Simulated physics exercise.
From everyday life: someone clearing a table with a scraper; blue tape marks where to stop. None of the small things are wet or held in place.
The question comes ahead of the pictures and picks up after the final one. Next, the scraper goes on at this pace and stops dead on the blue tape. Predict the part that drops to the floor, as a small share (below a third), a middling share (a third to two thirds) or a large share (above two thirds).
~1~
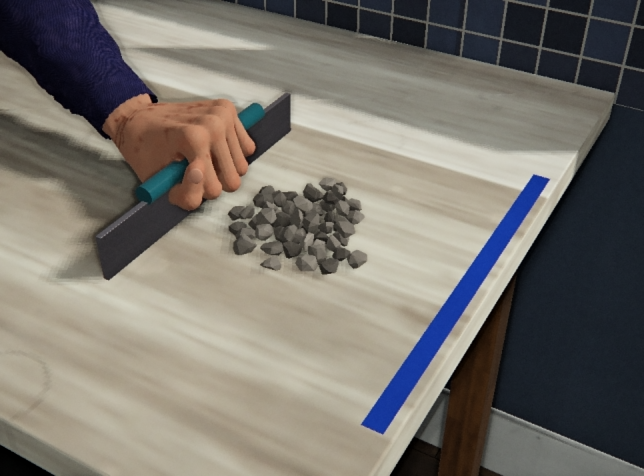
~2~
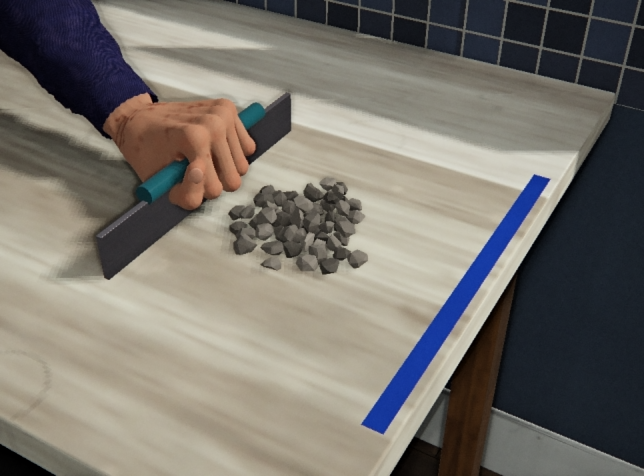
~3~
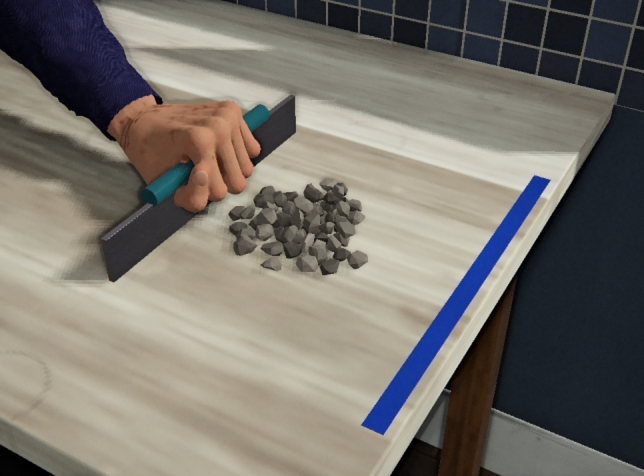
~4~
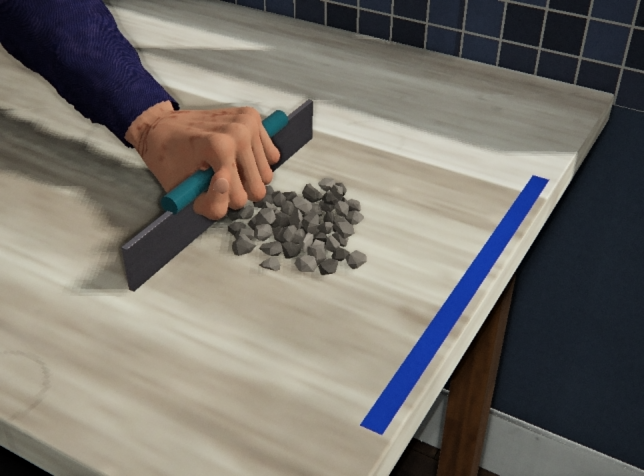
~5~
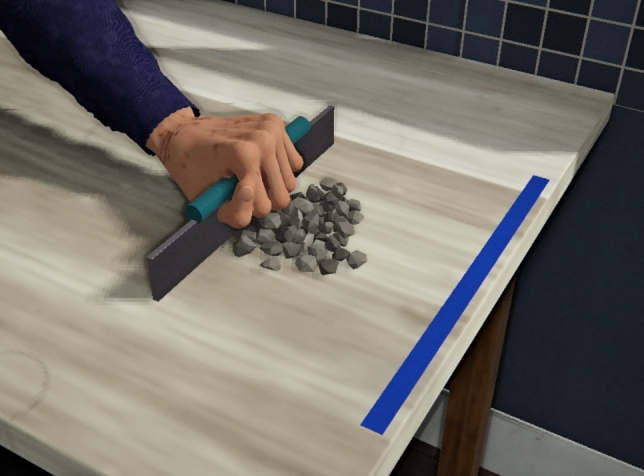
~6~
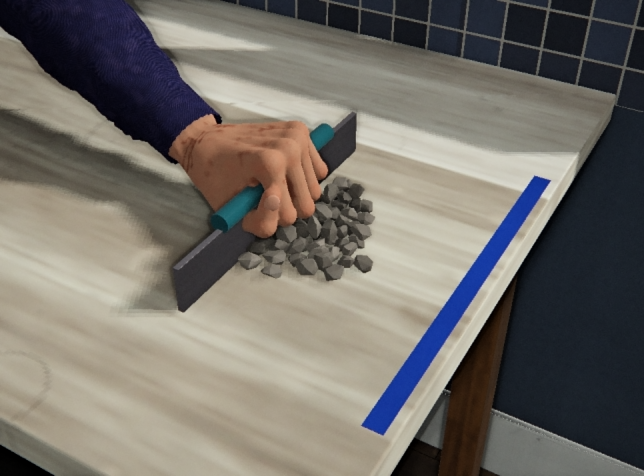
A large share.
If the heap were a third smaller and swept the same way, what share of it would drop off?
Expected share: Around 100 %.
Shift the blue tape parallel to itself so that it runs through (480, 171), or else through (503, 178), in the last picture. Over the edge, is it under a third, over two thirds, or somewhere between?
First try: Under a third; second try: Between a third and two thirds.
Soon, scraper still moving, near (379, 213); heap all on the table, its front near (461, 304).
A while on, scraper stopped at the blue tape; heap most over the edge.
Towards the end, scraper stopped at the blue tape; heap all over the edge.
Finally, scraper stopped at the blue tape; heap all over the edge.
